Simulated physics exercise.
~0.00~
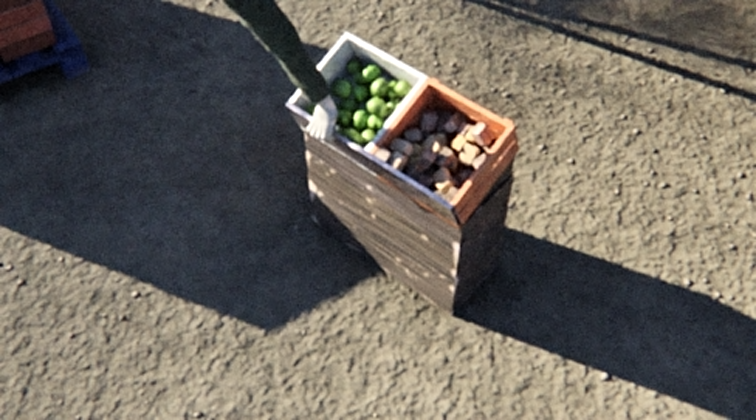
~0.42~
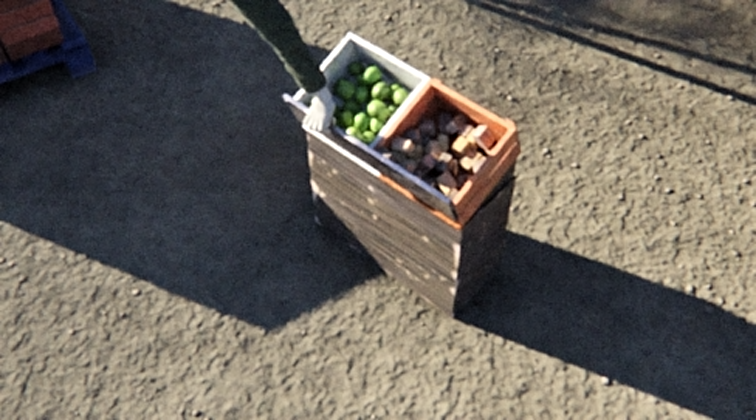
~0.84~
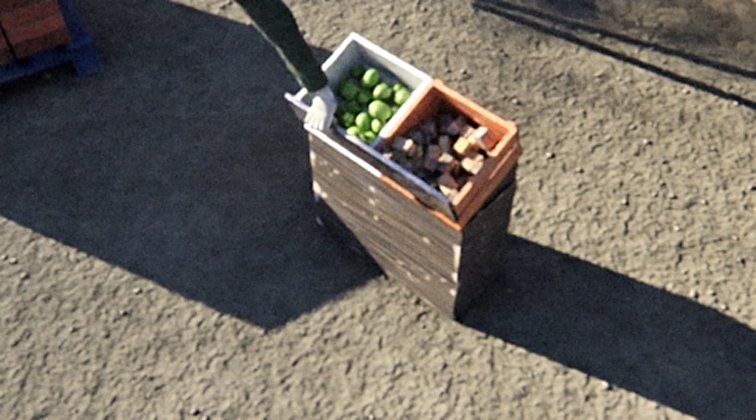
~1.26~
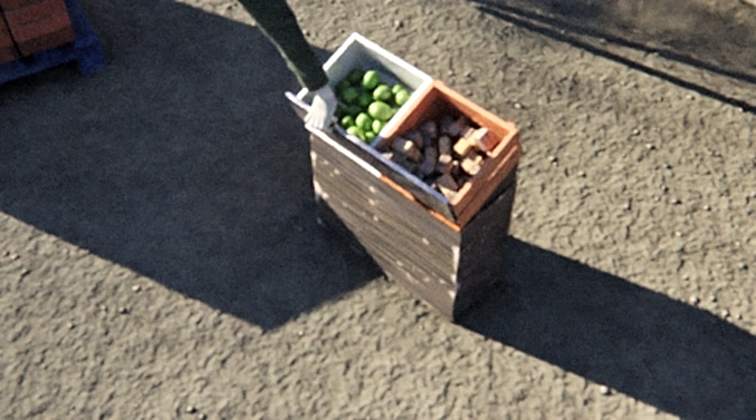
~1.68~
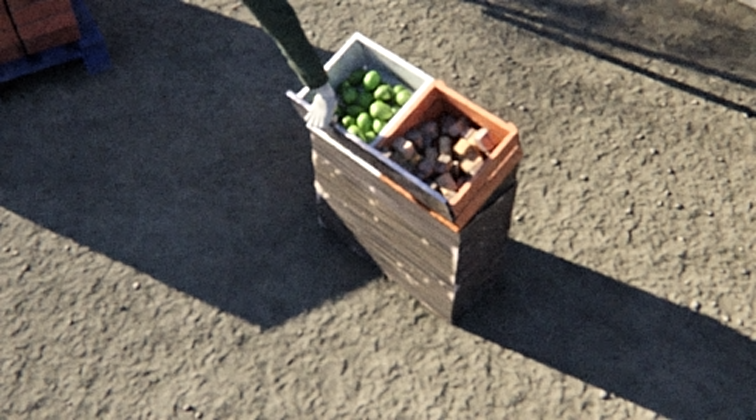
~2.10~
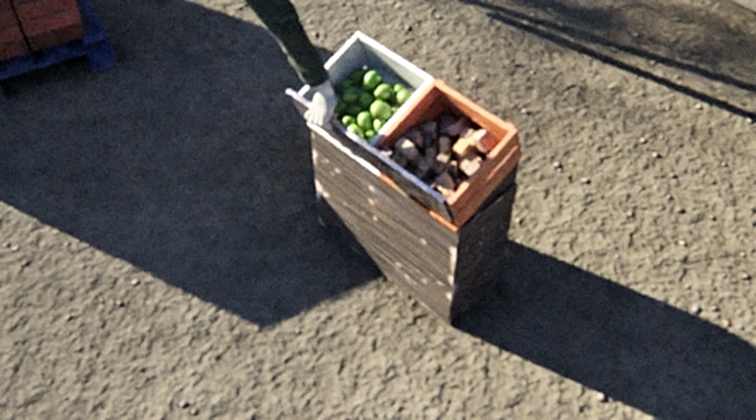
A gloved hand on a dark-sleeved arm held the edge of a white bin of limes beside an orange bin of brownish chunks, both sloping on a stand, and as the view drifted slightly, both bins stayed put with their goods still inside.
